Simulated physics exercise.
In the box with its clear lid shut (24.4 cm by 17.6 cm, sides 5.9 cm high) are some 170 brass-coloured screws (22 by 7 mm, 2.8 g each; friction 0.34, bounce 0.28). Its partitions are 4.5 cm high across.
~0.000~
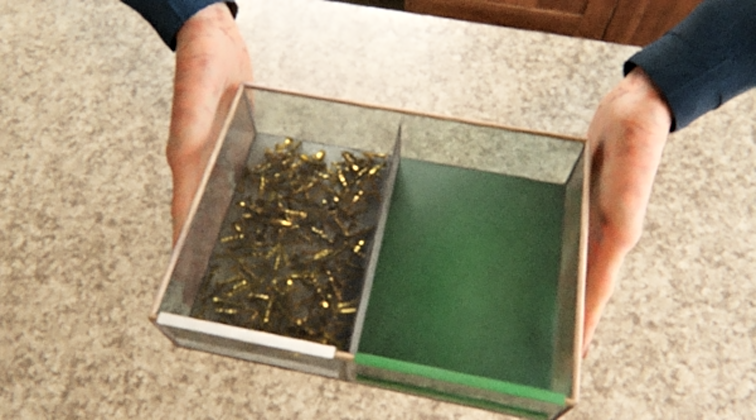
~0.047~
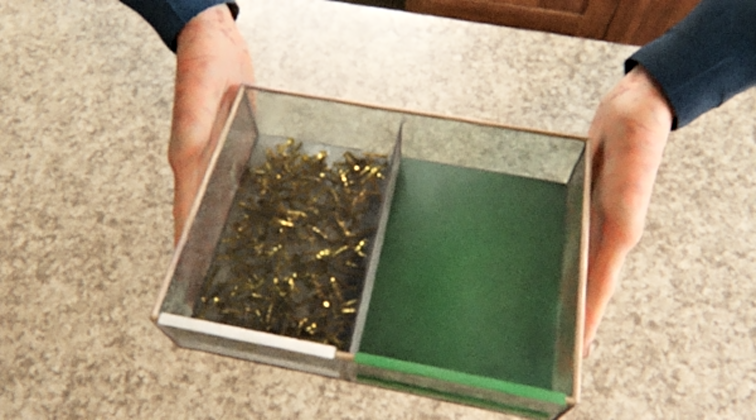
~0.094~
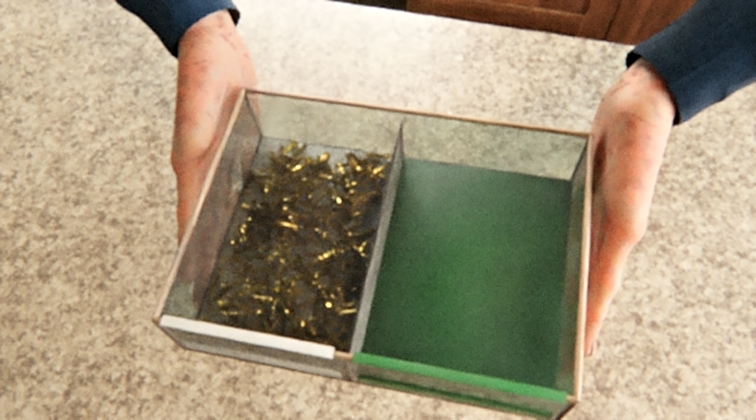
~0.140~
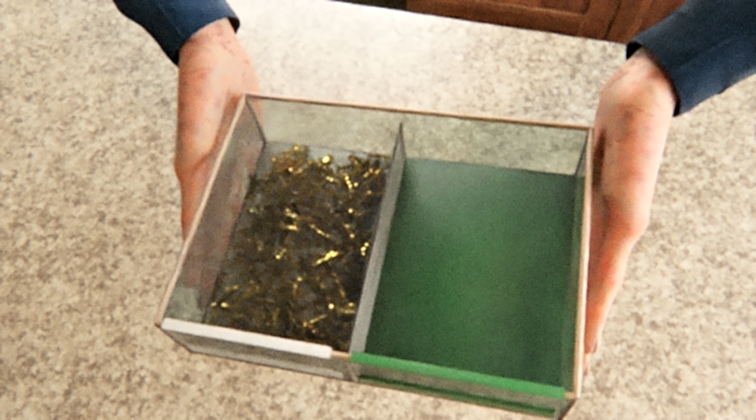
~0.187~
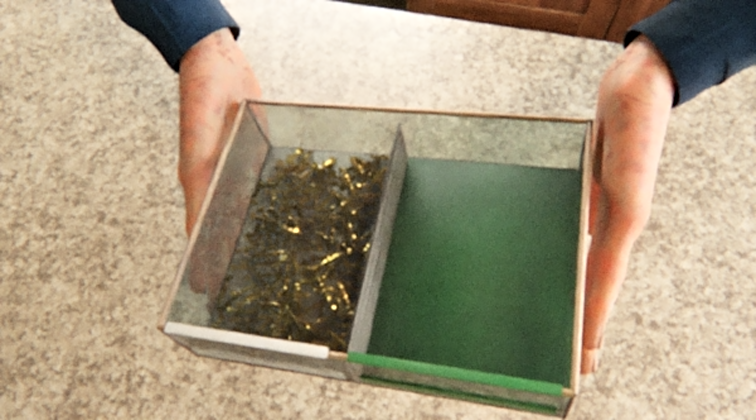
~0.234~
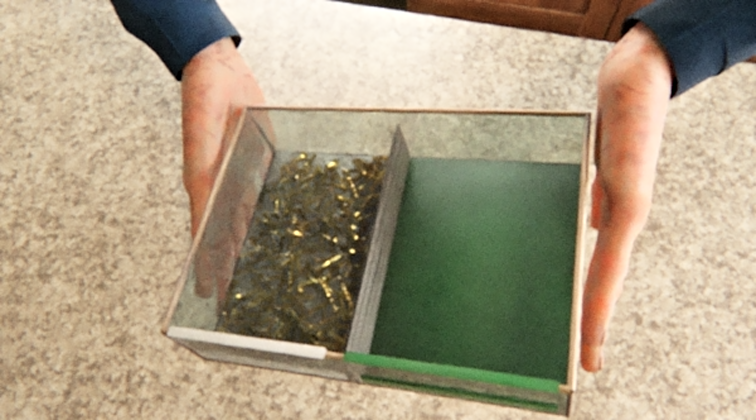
Two hands hold a clear box above a speckled countertop and gradually tilt it, while the small brass-coloured screws jostle and shift within the left compartment; the green-floored compartment on the right stays empty.
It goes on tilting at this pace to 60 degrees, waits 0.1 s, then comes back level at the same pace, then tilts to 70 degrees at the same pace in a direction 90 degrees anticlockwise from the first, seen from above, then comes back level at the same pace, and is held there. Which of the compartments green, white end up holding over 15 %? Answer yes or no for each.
Green compartment - no; white compartment - yes.
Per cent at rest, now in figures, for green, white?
Green 0 %, white 100 %.
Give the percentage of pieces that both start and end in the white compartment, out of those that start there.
100 %, about.
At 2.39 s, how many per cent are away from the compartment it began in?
Around 0 %.
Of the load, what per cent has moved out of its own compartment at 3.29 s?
Around 0 %.
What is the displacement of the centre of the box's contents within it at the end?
6.5 cm.
Then, at 1.41 s, tilt 34 degrees; white 100 %; middle of all pieces near (300, 266).
After 2.39 s, tilt 31 degrees; white 100 %; middle of all pieces near (259, 226).
After 3.29 s, tilt 50 degrees; white 100 %; middle of all pieces near (284, 298).
After 4.16 s, tilt 0 degrees; white 100 %; middle of all pieces near (266, 321).
By 4.4 s all is still; green 0 %, white 100 %.
